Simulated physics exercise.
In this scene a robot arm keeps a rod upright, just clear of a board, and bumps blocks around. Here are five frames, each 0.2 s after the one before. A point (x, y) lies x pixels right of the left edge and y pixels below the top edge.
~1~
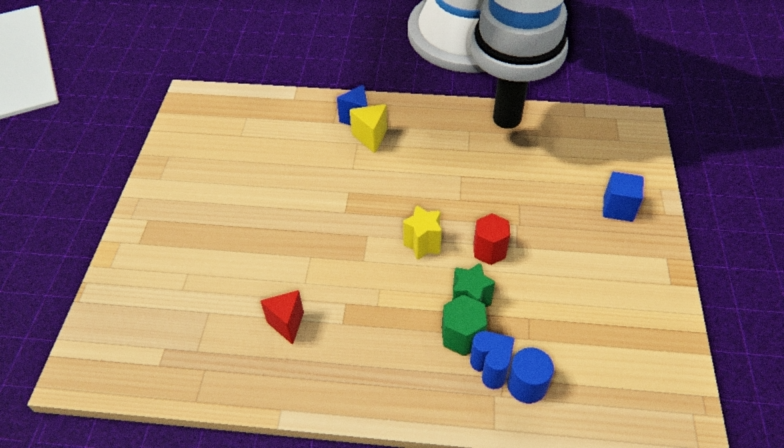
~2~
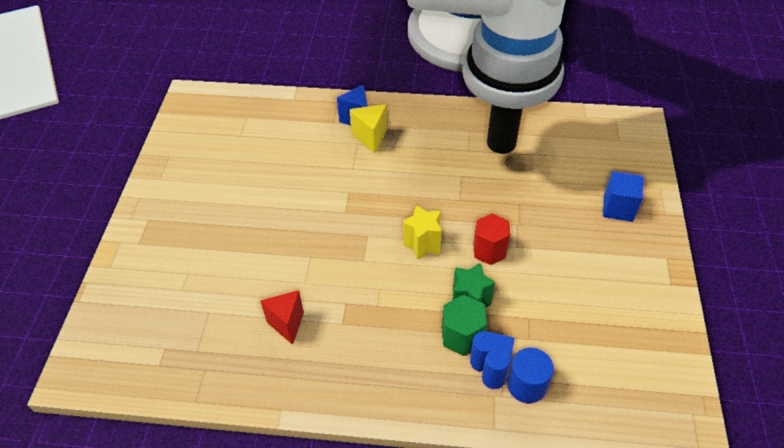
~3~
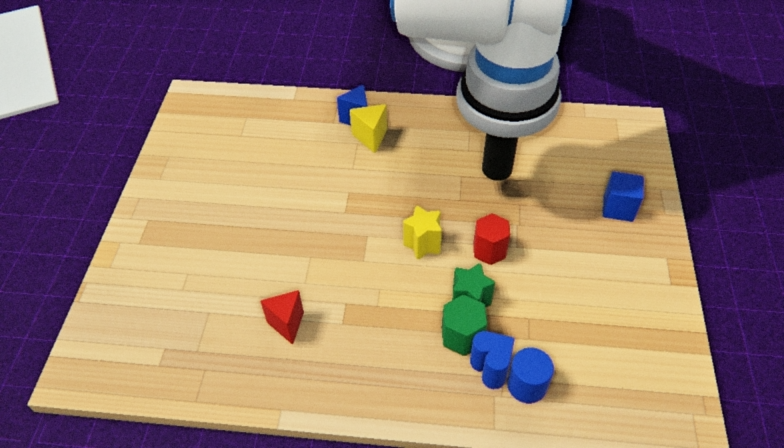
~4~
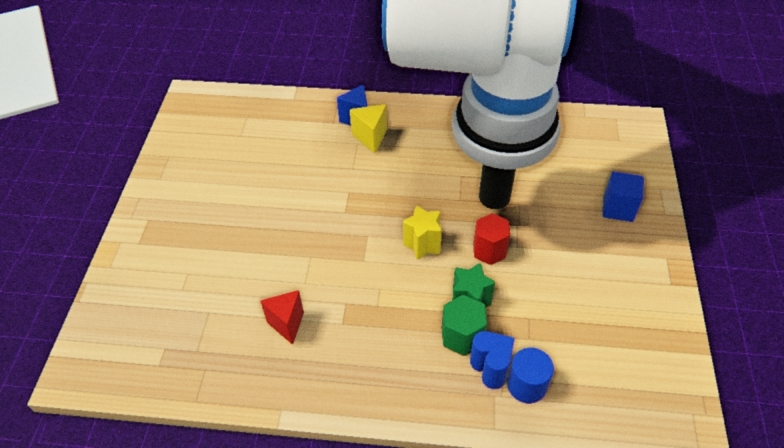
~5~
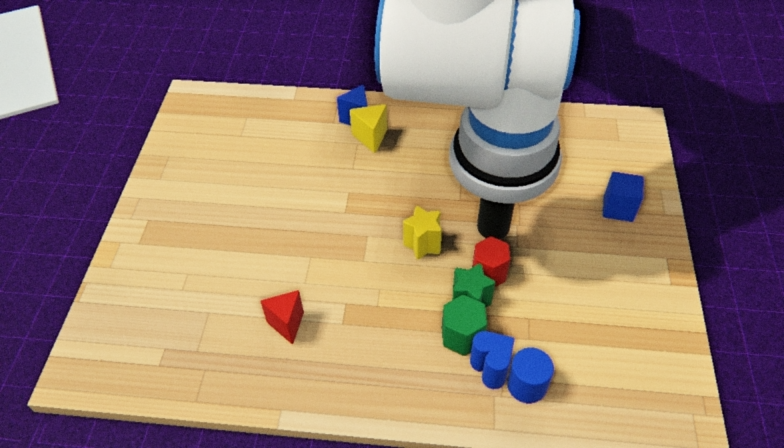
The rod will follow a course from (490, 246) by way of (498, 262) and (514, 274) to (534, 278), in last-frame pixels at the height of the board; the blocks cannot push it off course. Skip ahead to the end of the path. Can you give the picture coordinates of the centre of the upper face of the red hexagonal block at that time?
Most likely (494, 272).
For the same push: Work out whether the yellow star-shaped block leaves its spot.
Answer: Unmoved.
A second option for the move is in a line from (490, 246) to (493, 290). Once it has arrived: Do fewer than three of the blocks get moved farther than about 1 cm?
No, it doesn't check out.
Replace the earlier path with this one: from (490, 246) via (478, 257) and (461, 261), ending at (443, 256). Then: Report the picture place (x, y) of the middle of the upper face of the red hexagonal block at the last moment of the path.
Top centre: (476, 266).
The first path, step by step. Halfway along, rod at (509, 253); green hexagonal block at (460, 321); green star-shaped block at (463, 288); red hexagonal block at (493, 271), turned 50° clockwise.
At the end, rod at (539, 261); yellow star-shaped block not moved; green hexagonal block at (460, 321); green star-shaped block at (464, 288); red hexagonal block at (494, 272), turned 55° clockwise.
